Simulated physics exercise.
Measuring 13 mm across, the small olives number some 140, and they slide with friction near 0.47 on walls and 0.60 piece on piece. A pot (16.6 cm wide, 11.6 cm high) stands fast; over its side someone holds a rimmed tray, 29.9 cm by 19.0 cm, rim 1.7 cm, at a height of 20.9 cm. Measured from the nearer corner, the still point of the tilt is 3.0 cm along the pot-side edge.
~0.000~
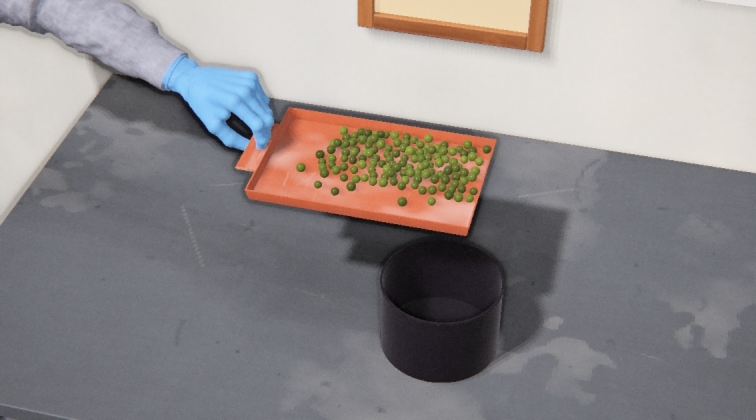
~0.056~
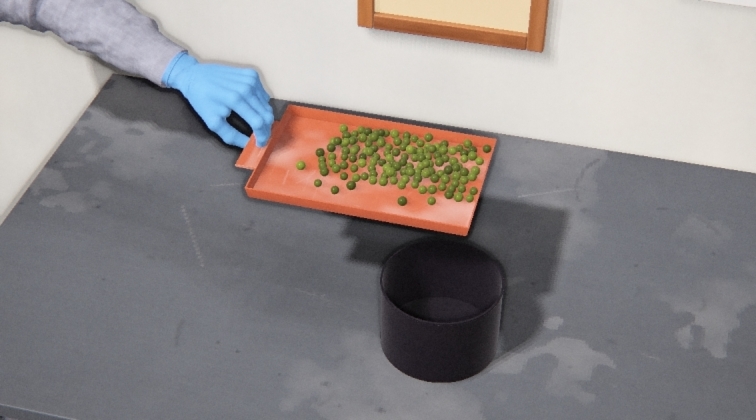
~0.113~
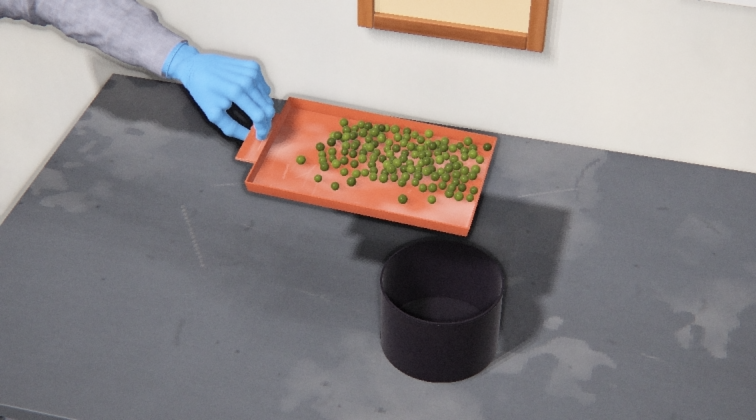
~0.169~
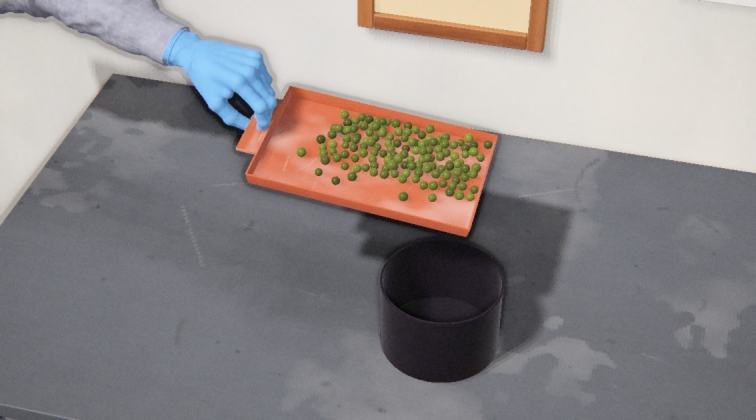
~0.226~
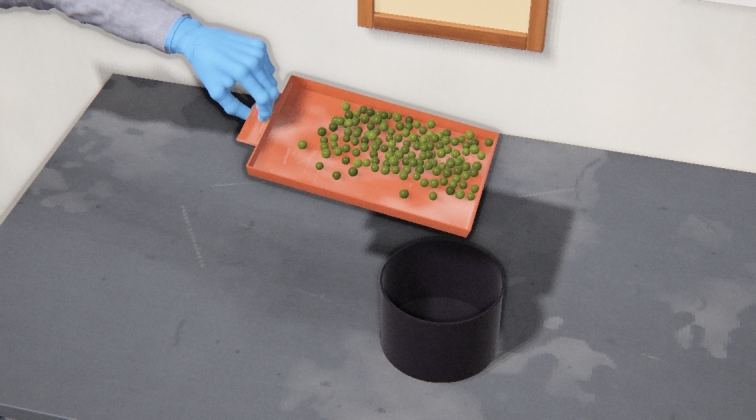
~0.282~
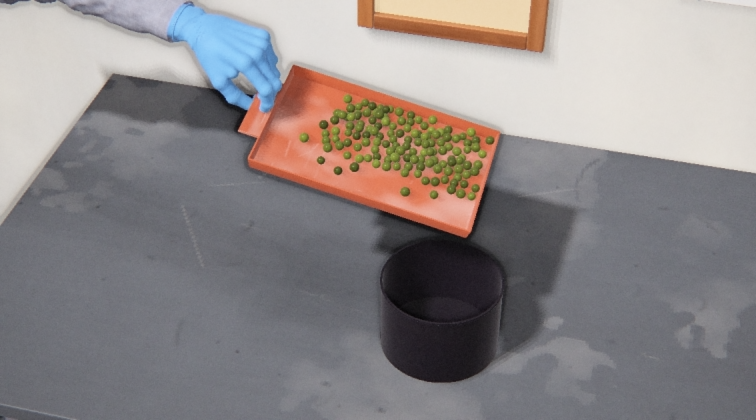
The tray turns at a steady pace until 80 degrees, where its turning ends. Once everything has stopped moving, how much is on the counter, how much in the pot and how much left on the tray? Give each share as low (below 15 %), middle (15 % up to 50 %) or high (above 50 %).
Counter - low, pot - low, left on the tray - high.
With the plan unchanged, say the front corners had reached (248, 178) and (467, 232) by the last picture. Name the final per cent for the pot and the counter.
Pot: 5, counter: 0.
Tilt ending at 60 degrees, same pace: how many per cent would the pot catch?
I'd say close to 5 percent.
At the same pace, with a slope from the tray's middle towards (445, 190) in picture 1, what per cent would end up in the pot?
Estimate: Some 0 per cent.
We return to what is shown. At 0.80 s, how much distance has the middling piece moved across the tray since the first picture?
It has moved some 6 cm from its start.
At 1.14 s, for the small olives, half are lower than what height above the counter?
Some 28 cm above the counter.
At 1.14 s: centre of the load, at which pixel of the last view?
Load centre est.: (468, 165) px.
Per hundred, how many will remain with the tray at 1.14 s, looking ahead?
It's roughly 95 percent.
After 0.80 s, tilt 45 degrees; the tray holds 100 %, the pot 0 %.
After 1.14 s, tilt 66 degrees; the tray holds 95 %, the pot 0 %.
Then, at 1.58 s, tilt 80 degrees; the tray holds 90 %, the pot 5 %.
By 2.2 s all is still; counter 5 %, pot 5 %, tray 90 %.
